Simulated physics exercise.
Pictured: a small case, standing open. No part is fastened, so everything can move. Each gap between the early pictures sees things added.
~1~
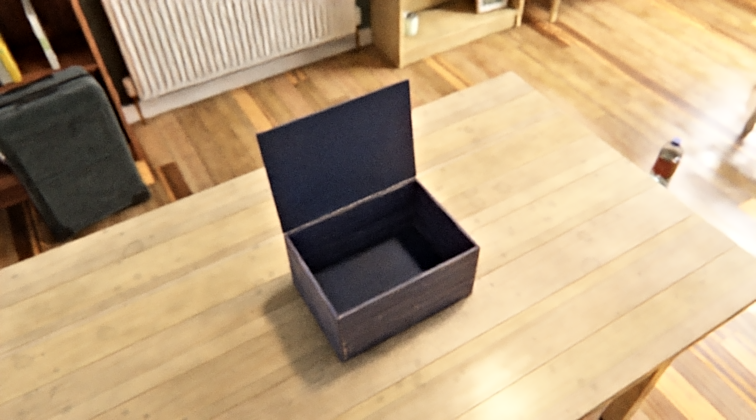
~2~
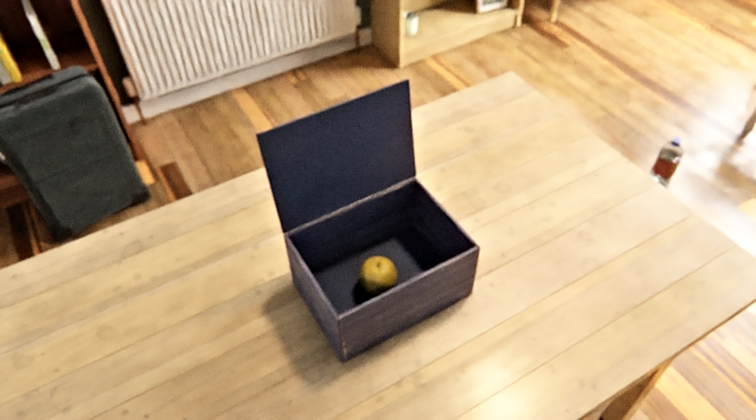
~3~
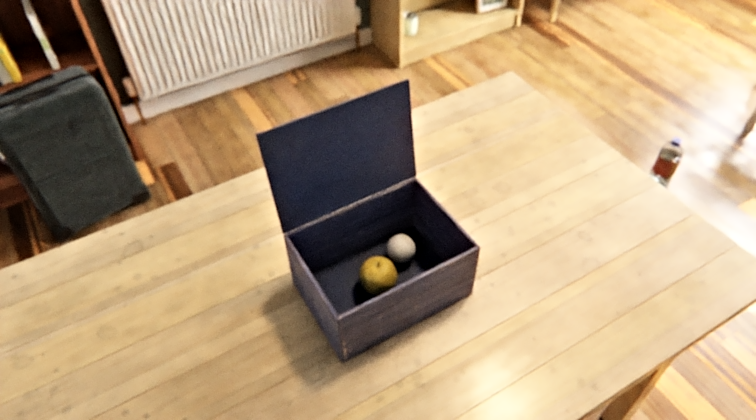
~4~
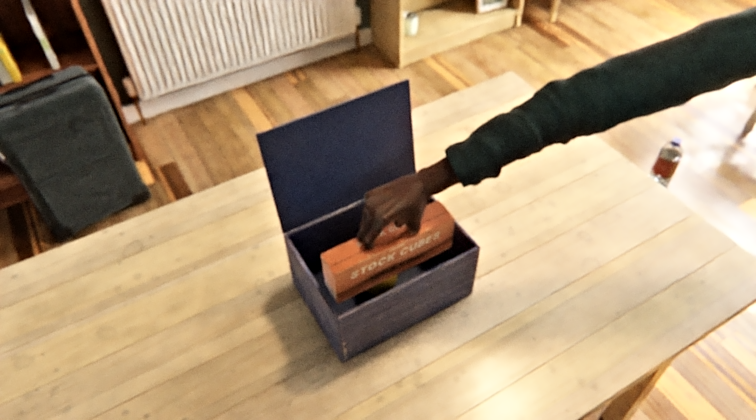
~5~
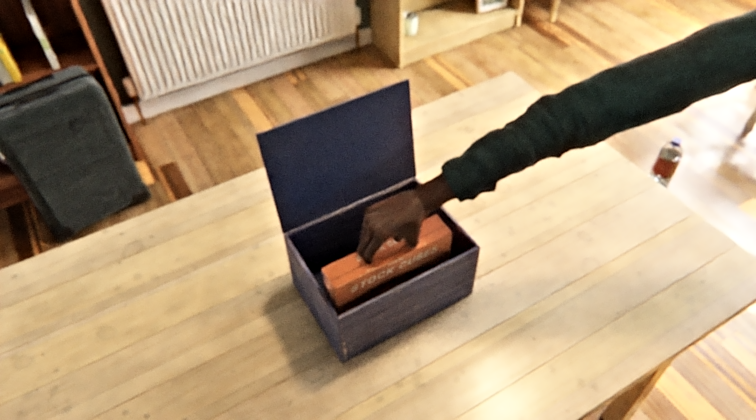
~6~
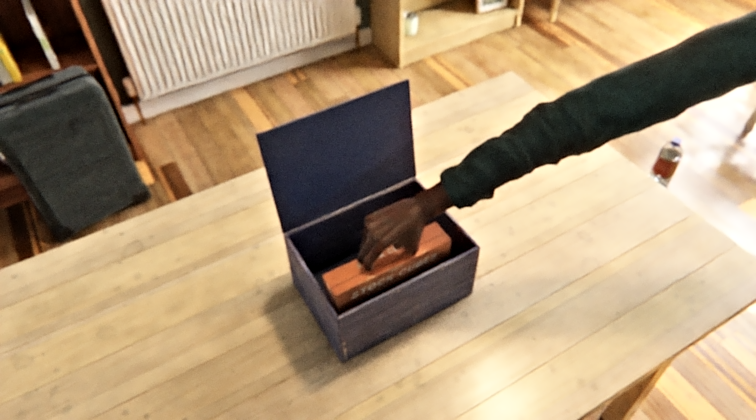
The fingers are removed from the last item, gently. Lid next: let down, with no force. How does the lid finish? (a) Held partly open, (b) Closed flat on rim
Answer: B.
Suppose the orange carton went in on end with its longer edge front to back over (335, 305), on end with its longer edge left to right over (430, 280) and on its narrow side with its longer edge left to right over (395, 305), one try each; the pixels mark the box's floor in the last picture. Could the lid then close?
The lid stays partly open the first time, stays partly open the second time and goes all the way down the third time.
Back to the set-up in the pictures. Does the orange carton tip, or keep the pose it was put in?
Simply put, the orange carton remains unturned.
Then, 0.50 s on from there, orange carton shifted a little near (393, 304); yellow apple shifted about its own width.
Then, 1.60 s on from there, lid 60° above the rim; orange carton shifted a little near (394, 304); yellow apple shifted about its own width.
Then, 2.20 s on from there, lid 15° above the rim; orange carton shifted a little near (394, 304); yellow apple shifted a little.
In the end, lid shut; moved from the start, yellow apple and orange carton; white lemon unmoved. At the end, from the last picture's camera, orange carton near (394, 304).
